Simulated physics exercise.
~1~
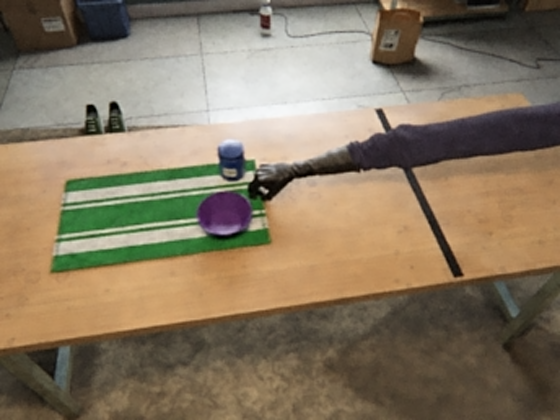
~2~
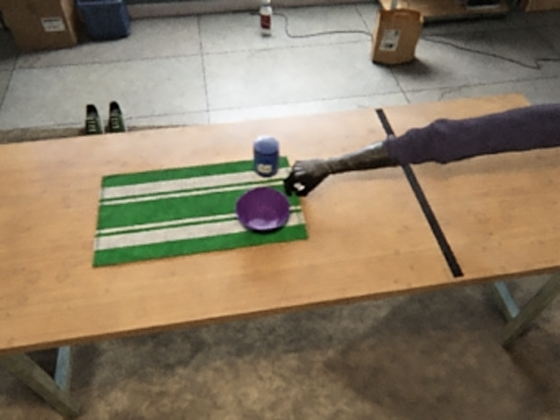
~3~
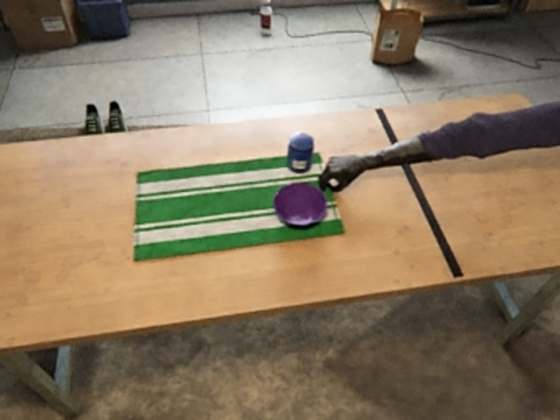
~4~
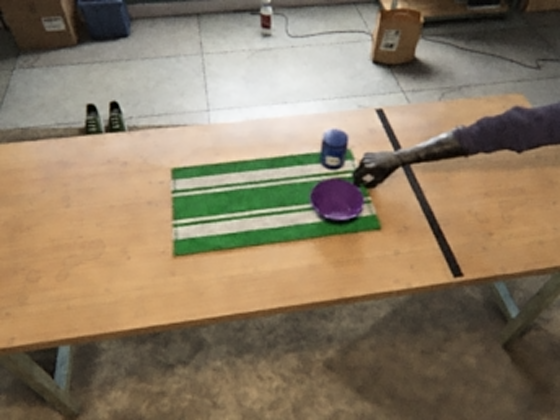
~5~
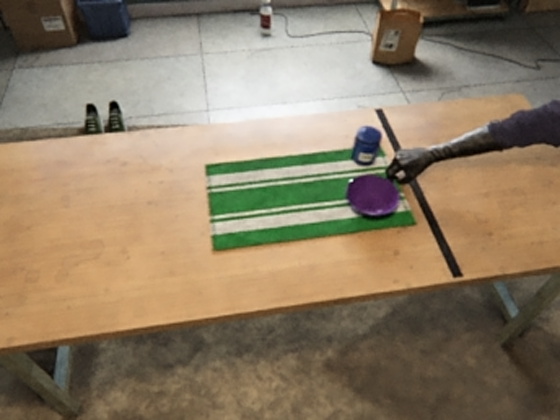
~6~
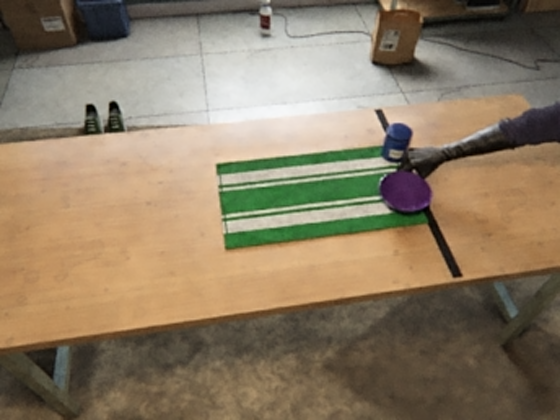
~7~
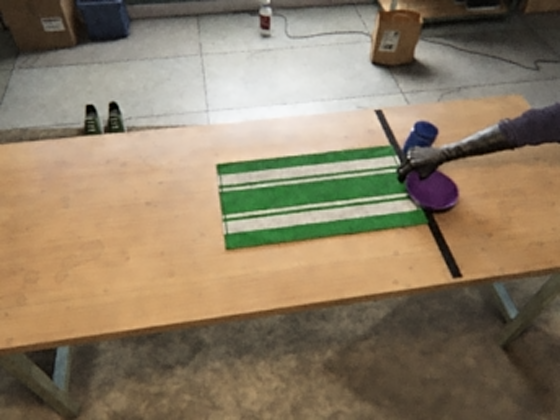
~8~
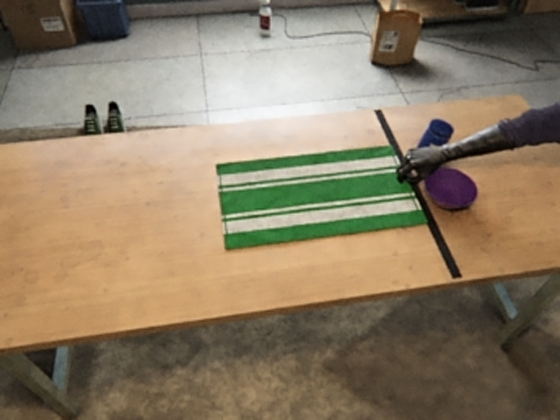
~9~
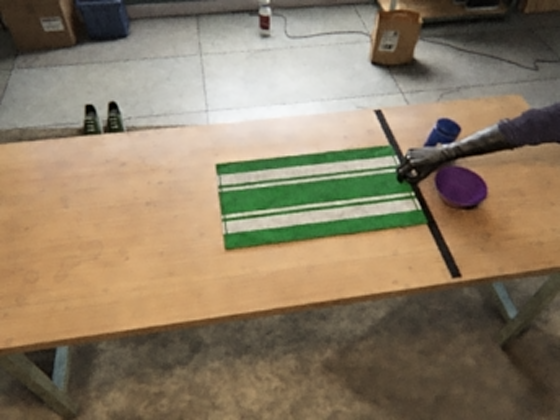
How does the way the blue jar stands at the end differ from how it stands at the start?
At the start the blue jar stands upright on the mat, but by the end it is leaning.
